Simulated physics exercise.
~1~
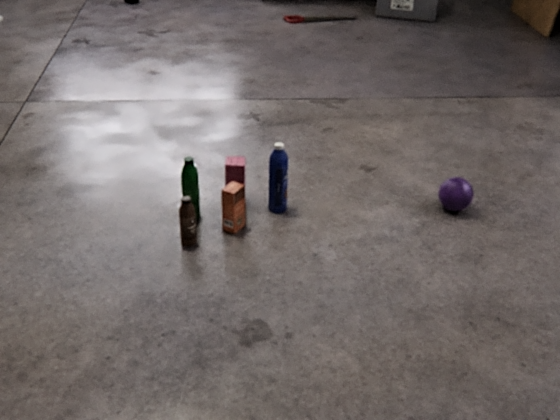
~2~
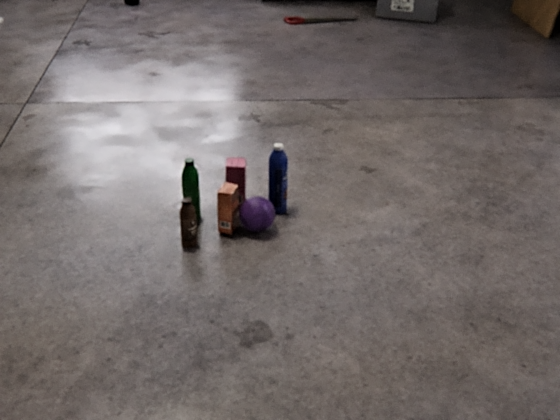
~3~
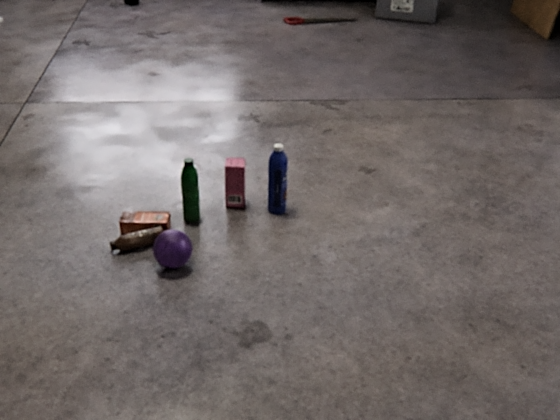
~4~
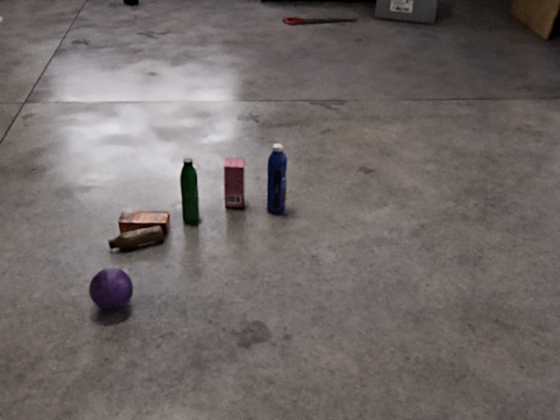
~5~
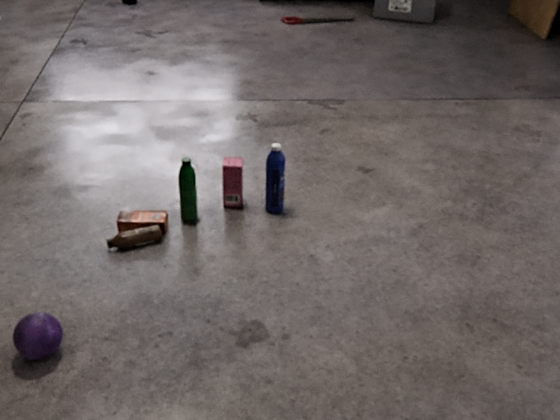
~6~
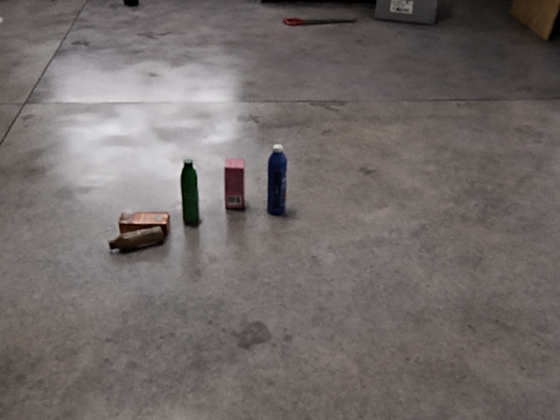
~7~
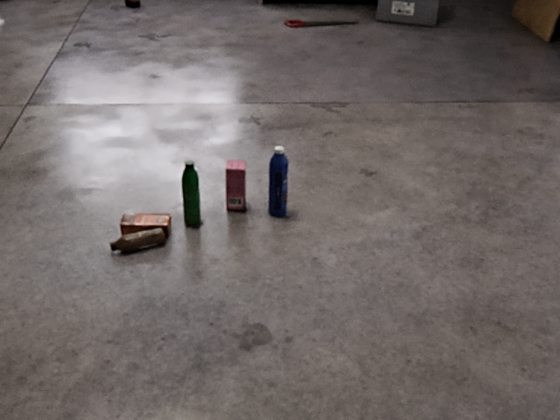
A purple ball rolls left, knocks over the orange carton and brown bottle, and leaves view.
